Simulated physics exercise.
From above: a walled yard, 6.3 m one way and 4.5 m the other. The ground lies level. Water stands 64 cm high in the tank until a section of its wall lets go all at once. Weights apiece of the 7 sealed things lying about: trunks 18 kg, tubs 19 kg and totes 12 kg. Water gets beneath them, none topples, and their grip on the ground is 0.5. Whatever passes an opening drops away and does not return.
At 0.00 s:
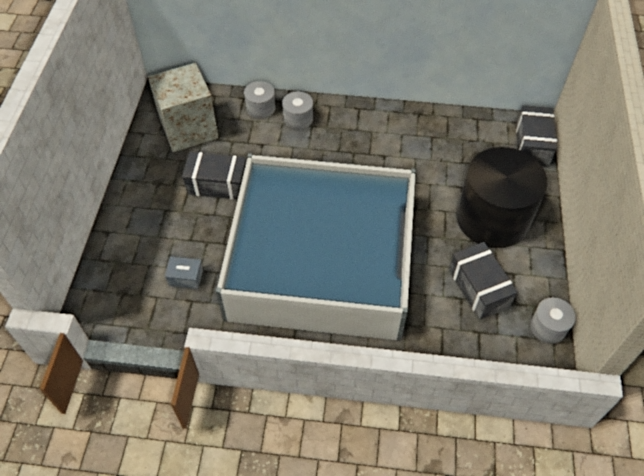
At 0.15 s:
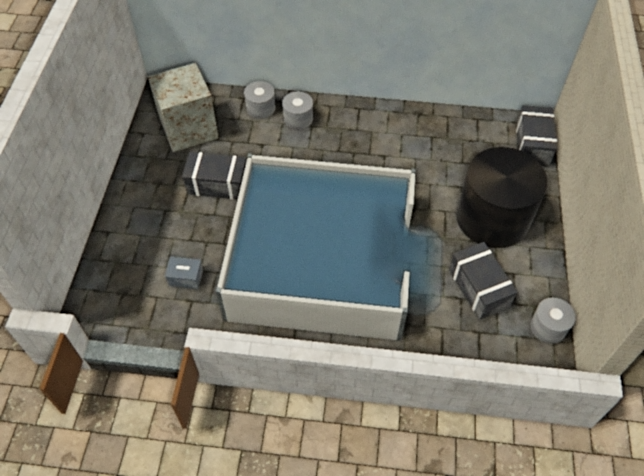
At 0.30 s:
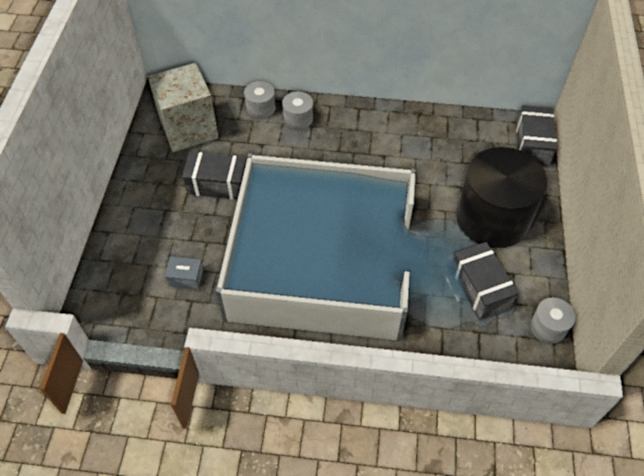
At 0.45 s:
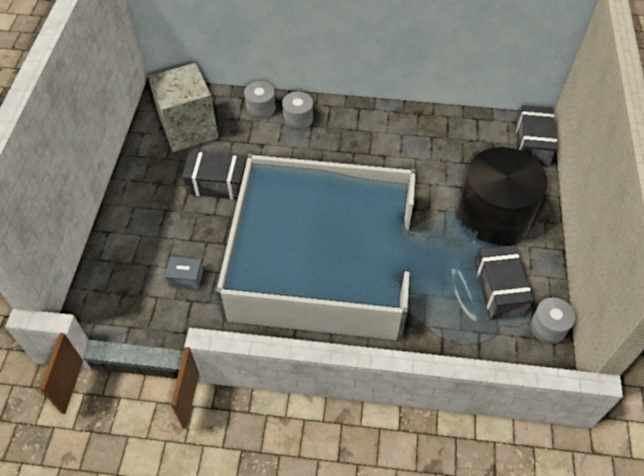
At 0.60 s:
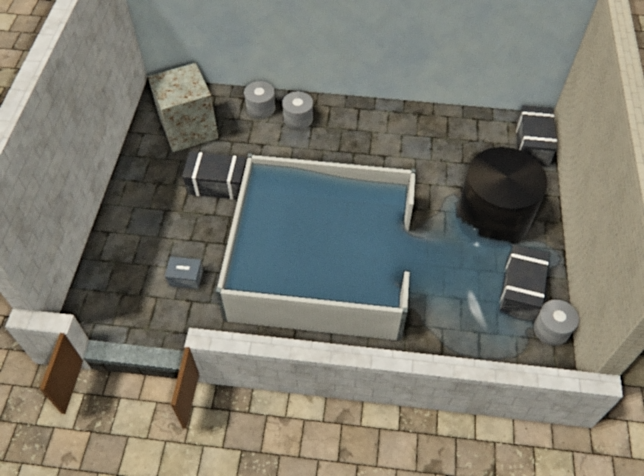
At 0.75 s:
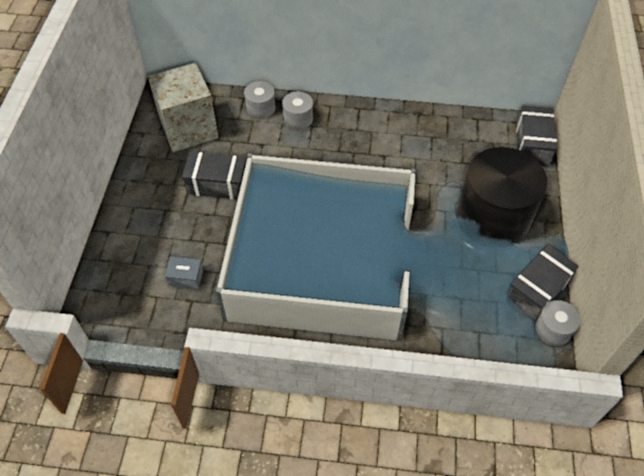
A square, pale-walled pool of blue water sits in the middle of a walled yard paved in dark stone, seen from above by a still camera. Dark trunks with white bands, grey tubs, a speckled block and a large black cylinder stand around it. A gap opens in the pool's right side, water spreads rightward across the paving, and the nearest trunk slides right, turning, and nudges a tub slightly.
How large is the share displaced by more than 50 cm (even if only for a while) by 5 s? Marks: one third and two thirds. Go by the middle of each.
It is between one and two thirds.
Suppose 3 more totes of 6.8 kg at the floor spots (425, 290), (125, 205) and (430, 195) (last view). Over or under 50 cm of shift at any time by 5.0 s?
In that order: Over, short of it, past it.
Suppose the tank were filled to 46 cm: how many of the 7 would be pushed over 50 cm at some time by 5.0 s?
Then 3.
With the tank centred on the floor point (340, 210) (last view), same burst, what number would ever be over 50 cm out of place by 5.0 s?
Then 3.
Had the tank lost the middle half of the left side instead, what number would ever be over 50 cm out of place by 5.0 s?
In that case 1 of them.
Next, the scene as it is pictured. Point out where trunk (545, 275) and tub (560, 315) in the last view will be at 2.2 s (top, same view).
Around (484, 331) and (528, 350).
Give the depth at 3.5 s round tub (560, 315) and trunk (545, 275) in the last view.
About 19 and 16 cm.
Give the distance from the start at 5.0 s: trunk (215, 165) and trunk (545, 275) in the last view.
In that order: 0 cm, 100 cm.
After 1.1 s 1 of 7 are over 50 cm from their spots; 1 afloat.
After 2.2 s 2 of 7 are over 50 cm from their spots; 2 afloat.
After 3.5 s 3 of 7 are over 50 cm from their spots; 3 afloat.
After 5.0 s 3 of 7 are over 50 cm from their spots, and 3 have been at some point; 3 afloat.
